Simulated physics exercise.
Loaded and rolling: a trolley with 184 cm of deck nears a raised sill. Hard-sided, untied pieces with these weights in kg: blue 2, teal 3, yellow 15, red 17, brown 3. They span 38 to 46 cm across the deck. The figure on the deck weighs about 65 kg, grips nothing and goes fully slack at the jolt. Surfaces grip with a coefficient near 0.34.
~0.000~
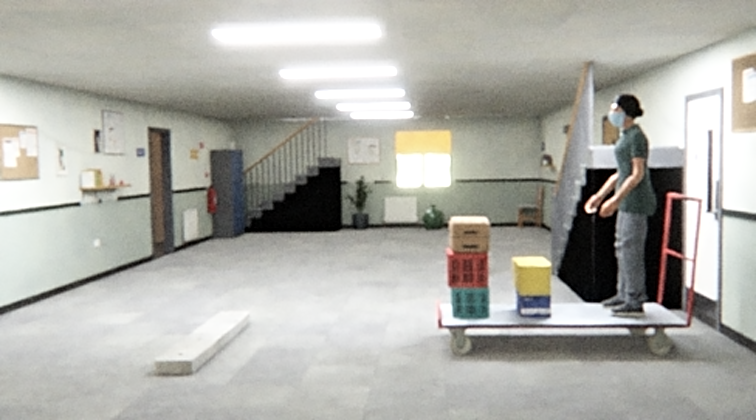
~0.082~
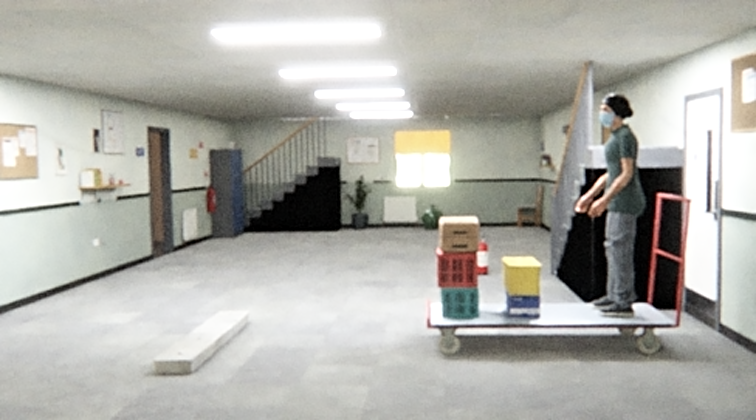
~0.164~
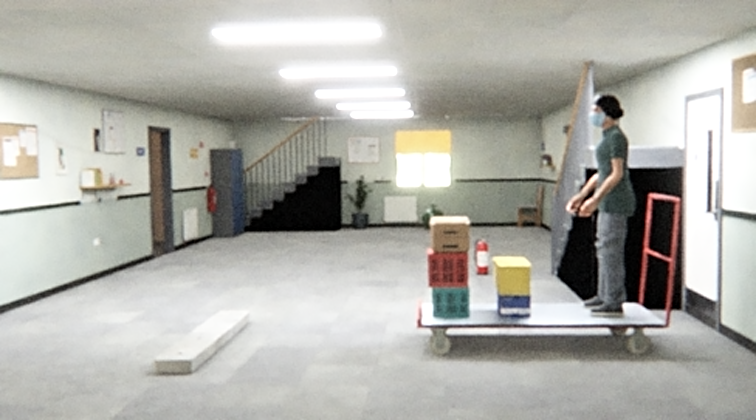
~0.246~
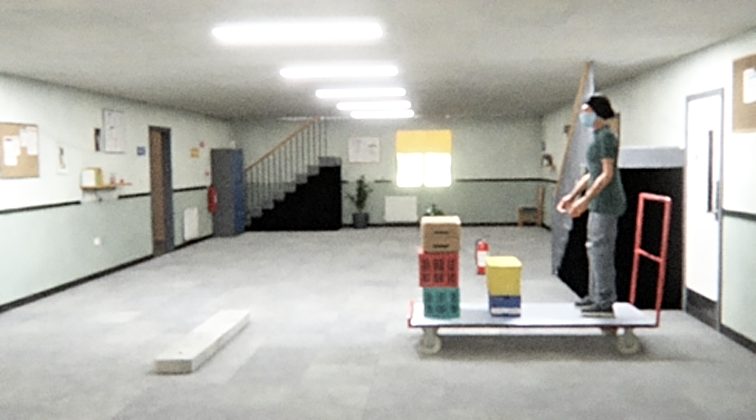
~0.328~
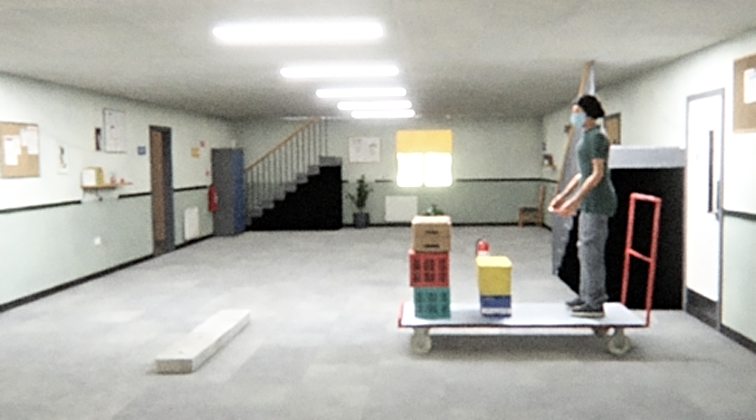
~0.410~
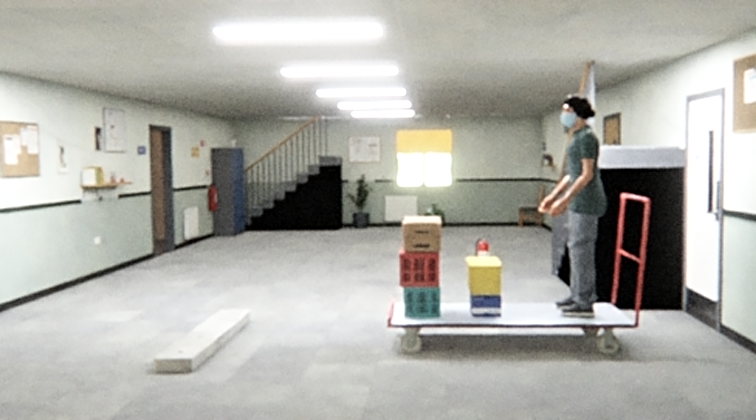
Masked person standing on a flat trolley with stacked crates and boxes, rolling slowly left across a grey-floored hall.
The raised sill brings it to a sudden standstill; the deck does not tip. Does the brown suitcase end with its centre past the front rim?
The brown suitcase stays on.
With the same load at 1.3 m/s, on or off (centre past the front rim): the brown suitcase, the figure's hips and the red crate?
Then brown off, hips on, red off.
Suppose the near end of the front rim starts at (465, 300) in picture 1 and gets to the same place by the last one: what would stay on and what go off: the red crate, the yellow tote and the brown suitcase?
Then red off, yellow on, brown off.
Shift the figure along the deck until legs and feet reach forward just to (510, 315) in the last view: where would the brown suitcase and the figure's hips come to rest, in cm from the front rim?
In that case brown 10 behind, hips 110 behind.
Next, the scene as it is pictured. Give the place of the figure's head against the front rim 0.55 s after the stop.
Some 70 cm behind it.
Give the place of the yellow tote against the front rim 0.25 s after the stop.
Some 60 cm behind it.
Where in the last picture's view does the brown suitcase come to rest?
At about (226, 236).
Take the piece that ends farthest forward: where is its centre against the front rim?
About 10 cm behind the rim.
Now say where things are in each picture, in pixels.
In the first frame, brown suitcase (469, 235), blue parcel (533, 302), rim corner (439, 324); 185 cm still to roll.
In the second frame, brown suitcase (459, 235), blue parcel (523, 302), rim corner (429, 324); 177 cm still to roll.
In the third frame, brown suitcase (450, 235), blue parcel (513, 302), rim corner (419, 323); 170 cm still to roll.
In the fourth frame, brown suitcase (441, 235), blue parcel (504, 302), rim corner (409, 323); 162 cm still to roll.
In the fifth frame, brown suitcase (432, 235), blue parcel (495, 302), rim corner (399, 323); 154 cm still to roll.
In the sixth frame, brown suitcase (422, 235), blue parcel (485, 302), rim corner (389, 323); 146 cm still to roll. Speed about 0.9 m/s.
The wheels strike at 1.96 s.
After 2.51 s the brown suitcase is 11 cm behind the rim, tilted 0°, near (226, 236) in the last picture's view.
After 2.96 s the brown suitcase is 11 cm behind the rim, tilted 0°, near (226, 236) in the last picture's view.
By 4.1 s, nothing is past the rim; behind it, blue parcel, teal crate, yellow tote, red crate, brown suitcase and the figure's hips.
